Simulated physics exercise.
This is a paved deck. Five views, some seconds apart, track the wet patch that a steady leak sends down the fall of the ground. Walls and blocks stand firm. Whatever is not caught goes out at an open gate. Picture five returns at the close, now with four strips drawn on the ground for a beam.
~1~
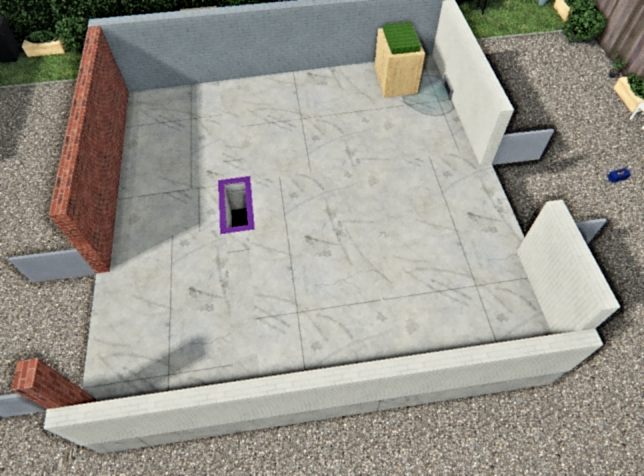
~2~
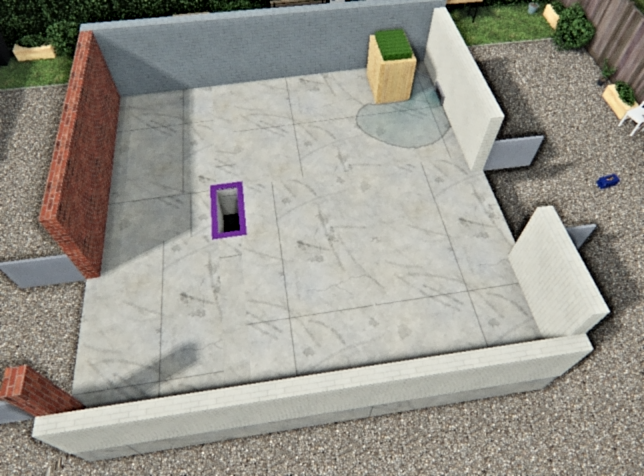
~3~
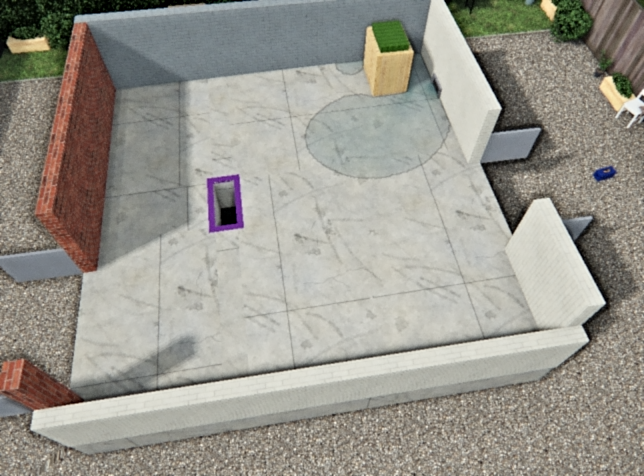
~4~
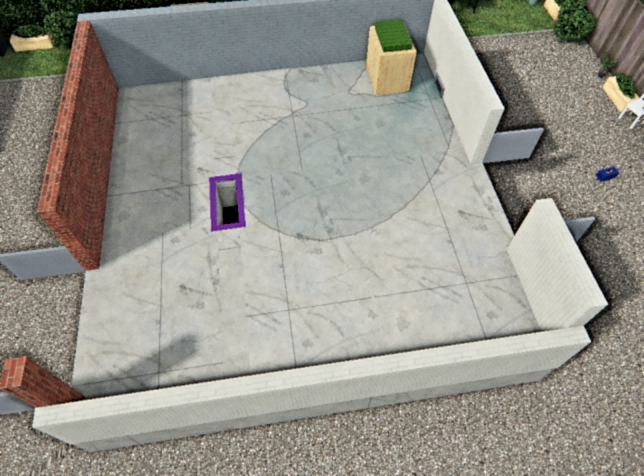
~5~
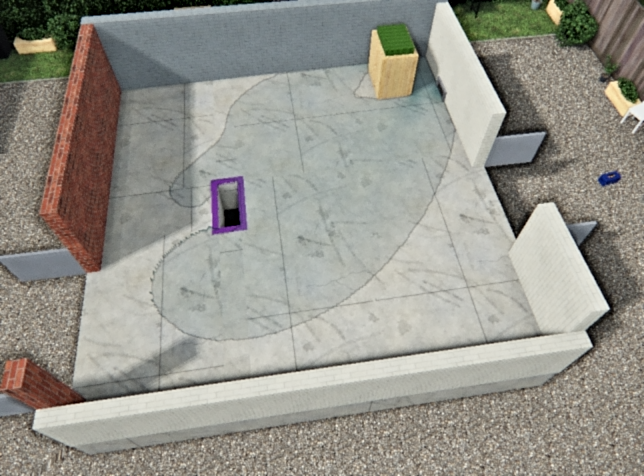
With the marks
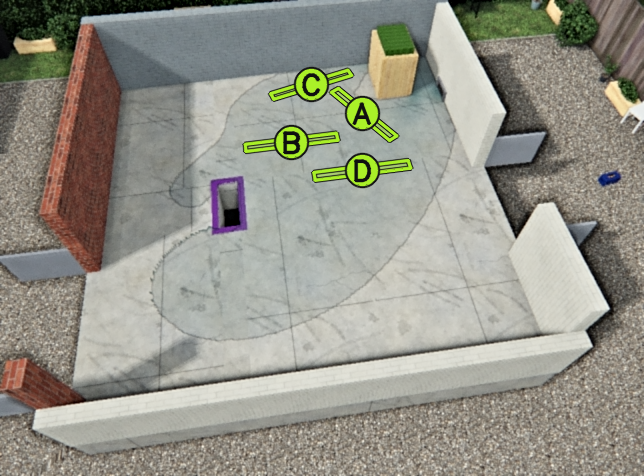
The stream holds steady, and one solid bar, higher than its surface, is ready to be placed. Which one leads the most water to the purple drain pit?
D.
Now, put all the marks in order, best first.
The order is D, C, B, A.
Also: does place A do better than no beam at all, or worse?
Place A is worse.
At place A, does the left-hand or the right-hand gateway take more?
The left gate.
On the marked copy, A from (334, 90) to (393, 138); B from (245, 147) to (337, 136); C from (272, 96) to (349, 72); D from (314, 176) to (409, 164).
If A is chosen, about 5 % of the stream goes into the purple drain pit, about 95 % out by the gates.
If B is chosen, about 20 % of the stream goes into the purple drain pit, about 80 % out by the gates.
If C is chosen, about 30 % of the stream goes into the purple drain pit, about 70 % out by the gates.
If D is chosen, about 38 % of the stream goes into the purple drain pit, about 62 % out by the gates.
